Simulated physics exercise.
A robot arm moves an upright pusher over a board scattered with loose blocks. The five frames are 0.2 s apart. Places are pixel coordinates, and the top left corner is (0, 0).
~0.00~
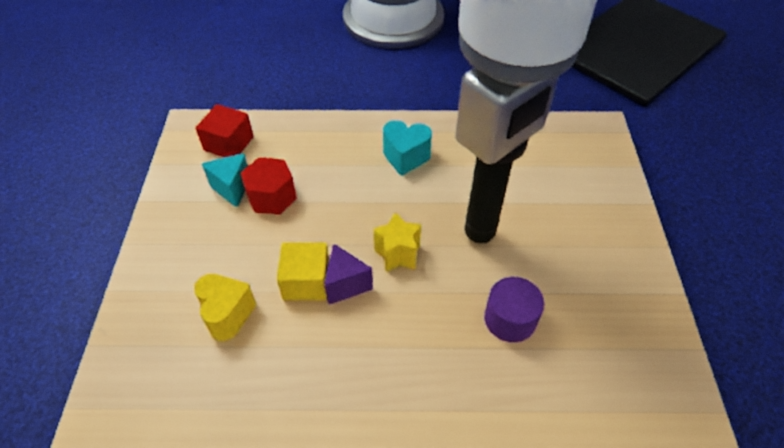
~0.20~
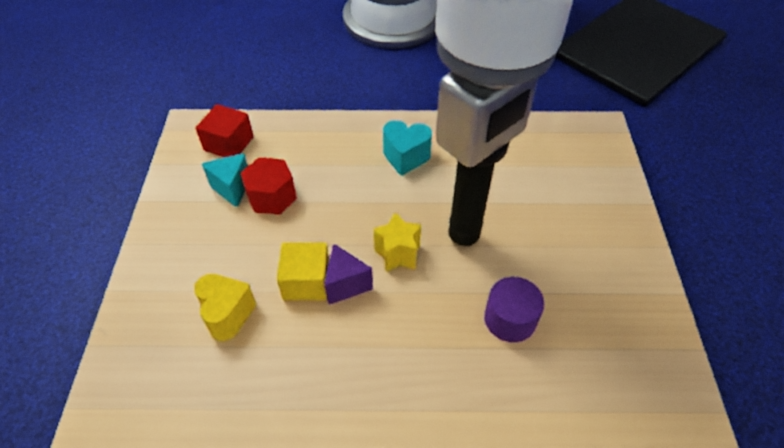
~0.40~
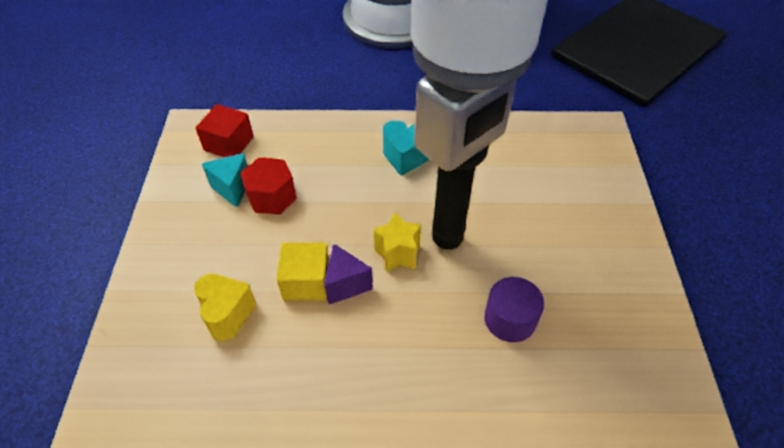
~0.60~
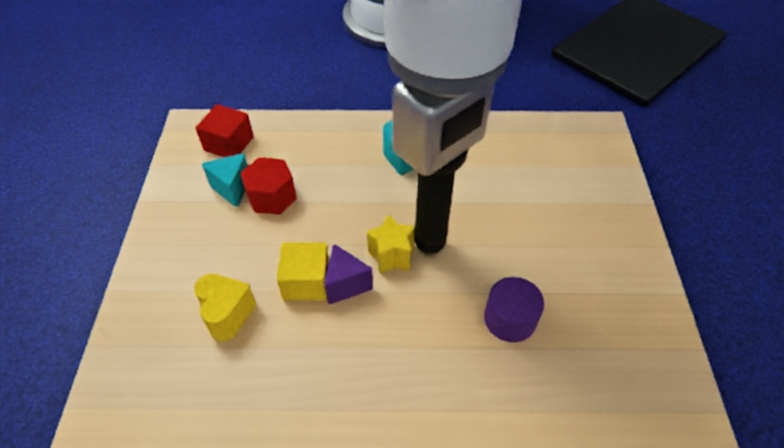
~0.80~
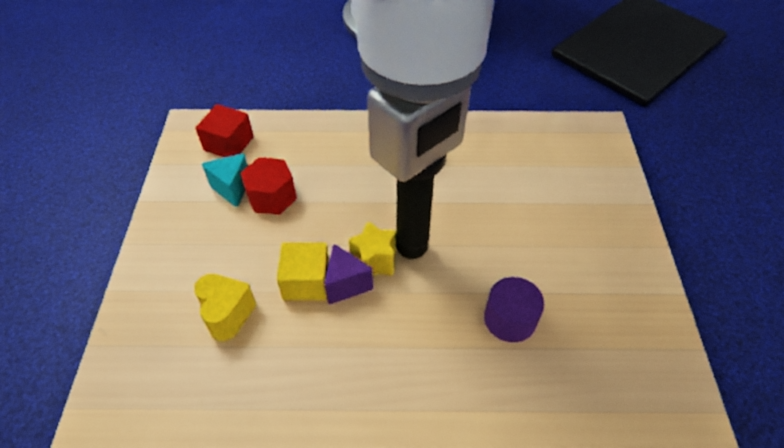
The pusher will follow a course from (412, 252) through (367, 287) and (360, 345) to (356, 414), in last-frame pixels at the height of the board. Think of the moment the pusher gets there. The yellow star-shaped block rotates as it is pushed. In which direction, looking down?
The block turns clockwise.
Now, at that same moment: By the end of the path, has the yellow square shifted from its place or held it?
Once the path ends, it is somewhere new.
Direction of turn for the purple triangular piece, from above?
It spins with the clock.
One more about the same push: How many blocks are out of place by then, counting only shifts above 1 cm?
By the end, three or more blocks will have moved.
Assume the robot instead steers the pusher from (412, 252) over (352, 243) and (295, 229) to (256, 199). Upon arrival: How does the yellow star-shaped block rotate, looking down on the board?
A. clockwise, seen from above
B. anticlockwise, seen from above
It's B.
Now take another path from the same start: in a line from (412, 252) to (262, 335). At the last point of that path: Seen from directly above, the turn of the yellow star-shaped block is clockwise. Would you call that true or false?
It is true.
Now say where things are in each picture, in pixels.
In the first frame, pusher's lower end at (480, 232); yellow square at (302, 260); purple triangular piece at (344, 265); yellow star-shaped block at (398, 232).
In the second frame, pusher at (464, 234); blocks still.
In the third frame, pusher at (448, 237); blocks still.
In the fourth frame, pusher at (430, 241); yellow star-shaped block at (392, 234).
In the fifth frame, pusher at (412, 246); yellow square at (302, 260); purple triangular piece at (344, 265); yellow star-shaped block at (374, 240).
What follows on the original path. One third of the way, pusher at (367, 282); yellow square at (278, 265), turned 25° clockwise; purple triangular piece at (303, 293), turned 20° clockwise; yellow star-shaped block at (330, 266).
Two thirds of the way, pusher at (359, 342); yellow square at (274, 266), turned 35° clockwise; purple triangular piece at (291, 300), turned 30° clockwise; yellow star-shaped block at (328, 280), turned 20° clockwise.
At the end, pusher at (355, 410); yellow square at (274, 266), turned 35° clockwise; purple triangular piece at (291, 300), turned 30° clockwise; yellow star-shaped block at (328, 280), turned 20° clockwise.
